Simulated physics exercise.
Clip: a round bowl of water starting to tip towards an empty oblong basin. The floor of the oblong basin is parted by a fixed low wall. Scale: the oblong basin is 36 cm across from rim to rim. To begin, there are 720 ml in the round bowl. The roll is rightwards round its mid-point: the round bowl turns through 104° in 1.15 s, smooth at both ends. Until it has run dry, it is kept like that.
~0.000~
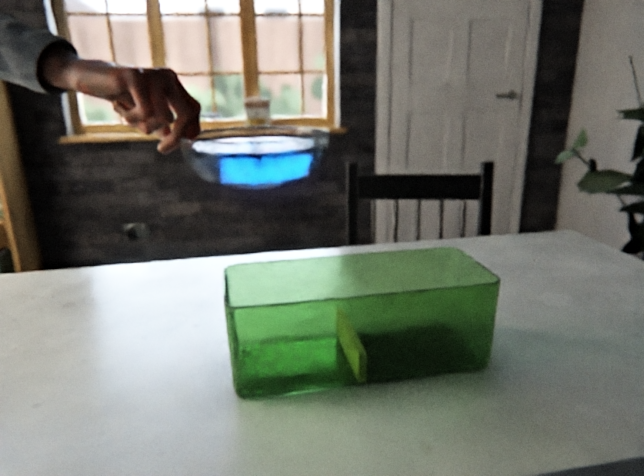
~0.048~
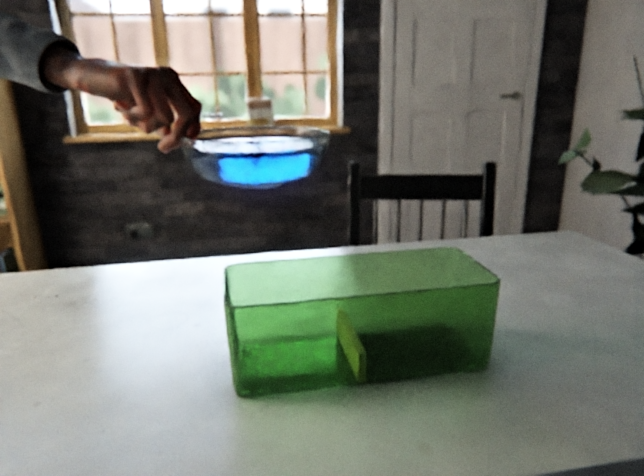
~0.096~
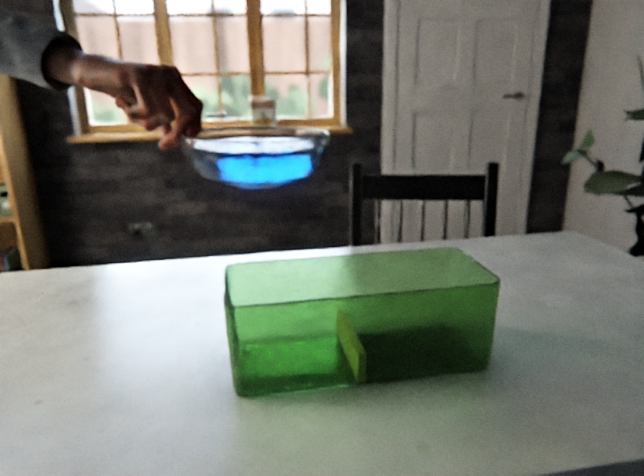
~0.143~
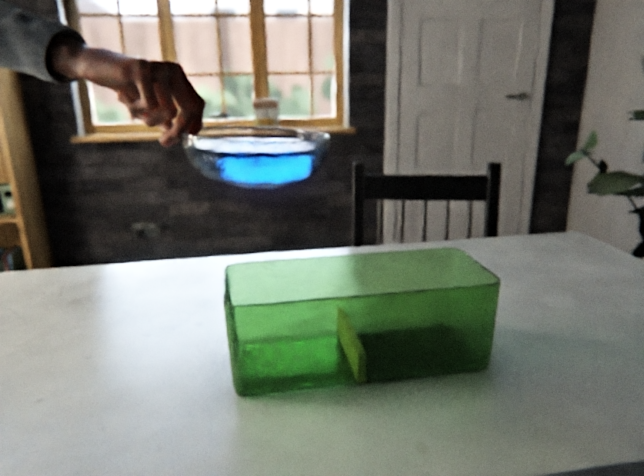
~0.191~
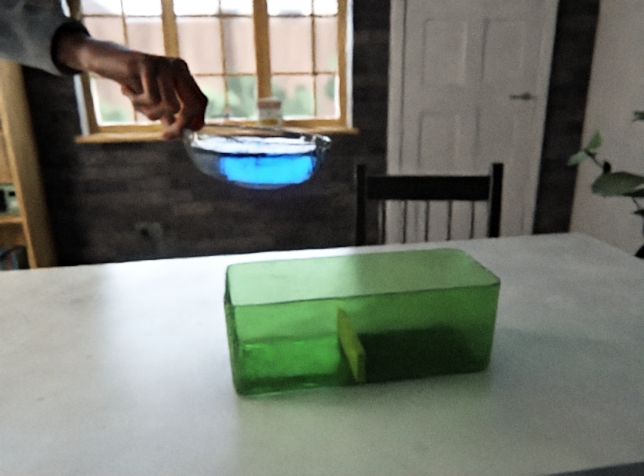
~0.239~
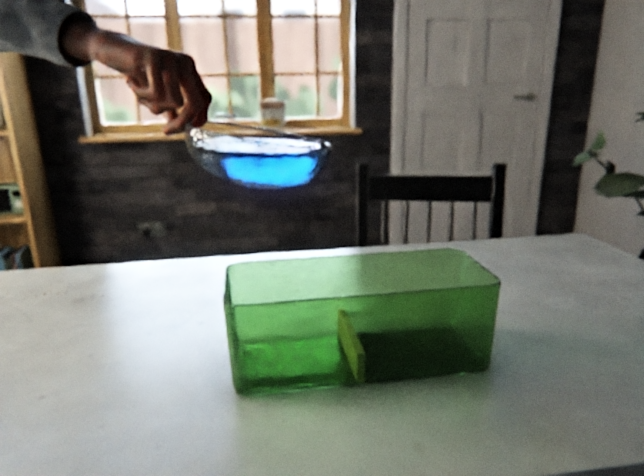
In the video, a hand at the upper left holds a clear round bowl of blue liquid above a green oblong basin with a low divider on a white table, and the bowl gradually tilts slightly to the right.
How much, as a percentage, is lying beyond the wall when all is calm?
Around 75 per cent lies beyond the wall.
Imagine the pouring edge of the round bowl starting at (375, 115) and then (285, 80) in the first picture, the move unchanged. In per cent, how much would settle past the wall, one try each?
Respectively 90 and 55 %.
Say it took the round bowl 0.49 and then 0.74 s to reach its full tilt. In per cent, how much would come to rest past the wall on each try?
About 65 %, then about 75 %.
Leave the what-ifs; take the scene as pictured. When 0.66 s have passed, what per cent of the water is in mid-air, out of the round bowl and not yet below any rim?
About 46 per cent.
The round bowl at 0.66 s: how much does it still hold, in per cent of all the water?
About 30 percent.
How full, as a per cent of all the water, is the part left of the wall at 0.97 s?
I'd put it near 20 percent.
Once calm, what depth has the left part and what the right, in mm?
Some 8 mm on the left and some 22 mm on the right.
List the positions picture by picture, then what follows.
Tilt 0°; pouring edge (327, 133); surface from (185, 148) to (323, 143); the oblong basin's rim runs from (225, 286) to (478, 264); the wall's top is at (350, 330), in the first picture.
Tilt 0°; pouring edge (327, 133); surface from (186, 148) to (323, 143), in the second picture.
Tilt 2°; pouring edge (327, 135); surface from (186, 147) to (323, 144), in the third picture.
Tilt 4°; pouring edge (328, 138); surface from (187, 146) to (324, 145), in the fourth picture.
Tilt 7°; pouring edge (329, 142); surface from (189, 145) to (325, 146), in the fifth picture.
Tilt 11°; pouring edge (330, 147); surface from (191, 145) to (327, 147), in the sixth picture.
After 0.66 s the tilt is 64° and 30 per cent is still to pour, 2 is left of the wall and 23 right of it.
After 0.97 s the tilt is 98° and 1 per cent is still to pour, 20 is left of the wall and 75 right of it.
After 1.30 s the tilt is 104° and 0 per cent is still to pour, 24 is left of the wall and 75 right of it.
After 1.65 s the tilt is 104° and 0 per cent is still to pour, 24 is left of the wall and 75 right of it.
In the end 24 per cent lies left of the wall, 75 right of it and 1 outside.
